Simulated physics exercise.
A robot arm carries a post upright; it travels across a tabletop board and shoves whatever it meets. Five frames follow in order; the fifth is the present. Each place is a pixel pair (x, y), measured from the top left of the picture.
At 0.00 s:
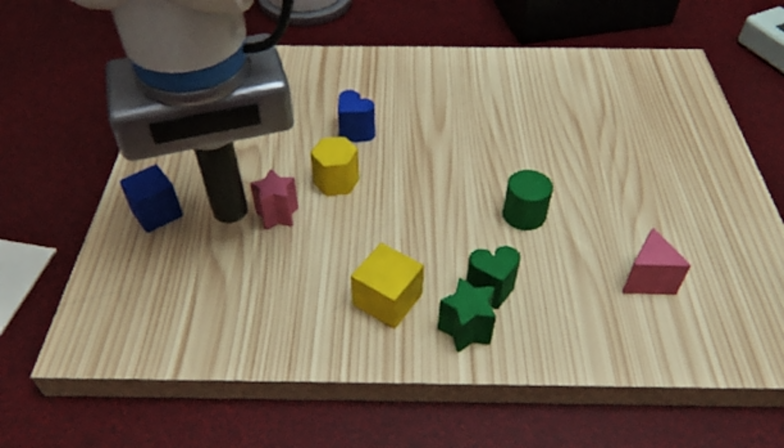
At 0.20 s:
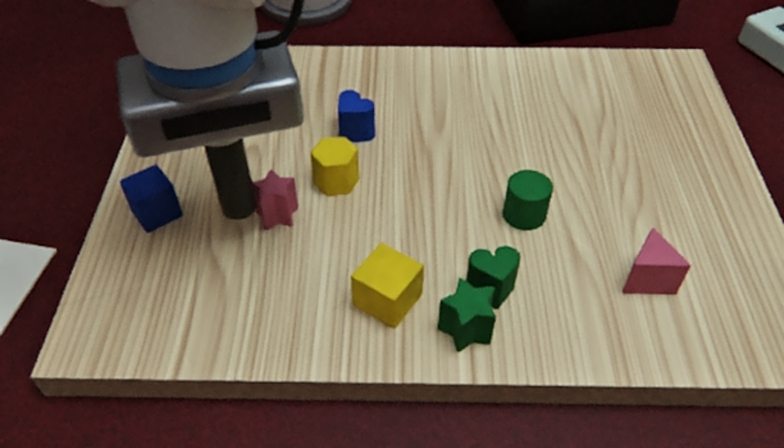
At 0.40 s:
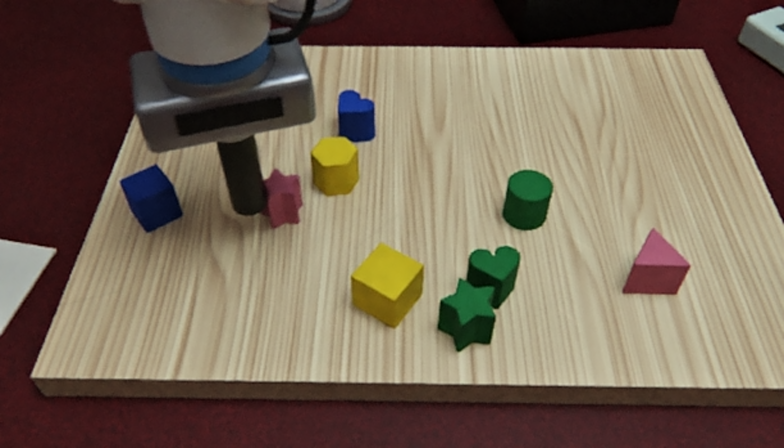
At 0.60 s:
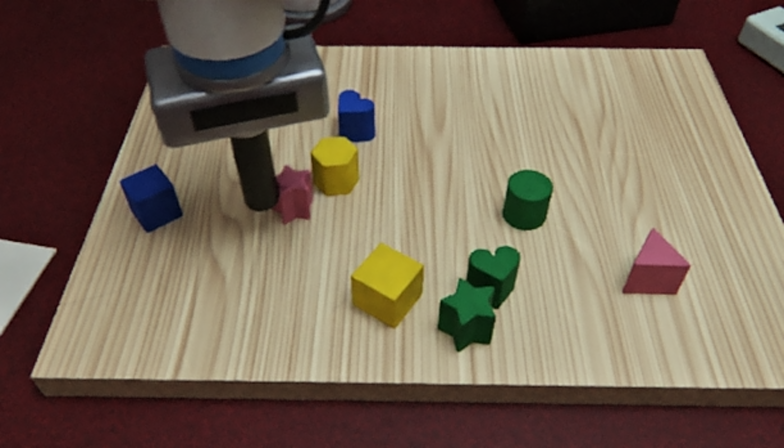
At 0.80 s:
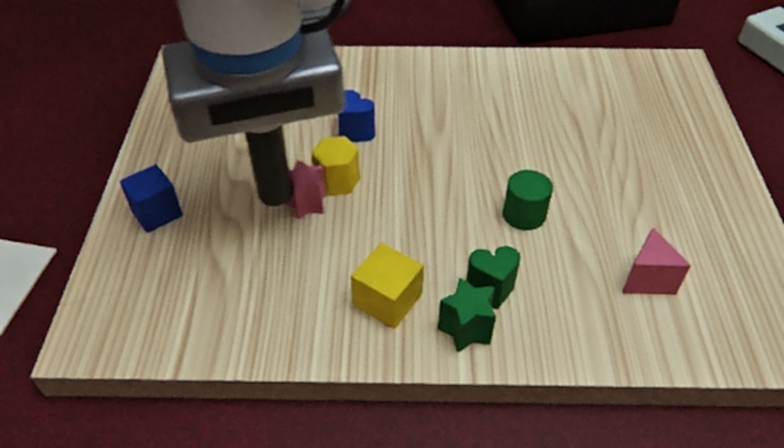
On a wooden board, a robot arm's dark post pushes a pink star rightward among colored blocks.
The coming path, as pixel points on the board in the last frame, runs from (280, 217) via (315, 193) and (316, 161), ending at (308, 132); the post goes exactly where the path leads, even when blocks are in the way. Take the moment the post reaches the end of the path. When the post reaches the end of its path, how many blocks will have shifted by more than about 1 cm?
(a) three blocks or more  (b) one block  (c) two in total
My pick is c.
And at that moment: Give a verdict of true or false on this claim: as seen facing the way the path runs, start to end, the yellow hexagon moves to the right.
Answer: True.
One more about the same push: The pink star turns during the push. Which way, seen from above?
Seen from above, its turn is clockwise.
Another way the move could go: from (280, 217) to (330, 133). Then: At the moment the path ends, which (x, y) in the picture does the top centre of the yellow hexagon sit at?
The middle of the upper face of the yellow hexagon will lie at about (375, 138) in the picture.
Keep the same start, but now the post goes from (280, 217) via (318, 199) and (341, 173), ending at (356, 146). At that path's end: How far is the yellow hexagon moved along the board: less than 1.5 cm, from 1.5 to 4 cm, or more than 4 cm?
It will move more than 4 cm.
What follows on the original path. One third of the way, post (313, 170); pink star (343, 155), turned 15° clockwise; yellow hexagon (368, 134), turned 20° anticlockwise.
Two thirds of the way, post (313, 138); pink star (344, 143), turned 45° clockwise; yellow hexagon (380, 128).
At the end, post (306, 109); pink star (344, 143), turned 45° clockwise; yellow hexagon (380, 128); blue heart-shaped block still.
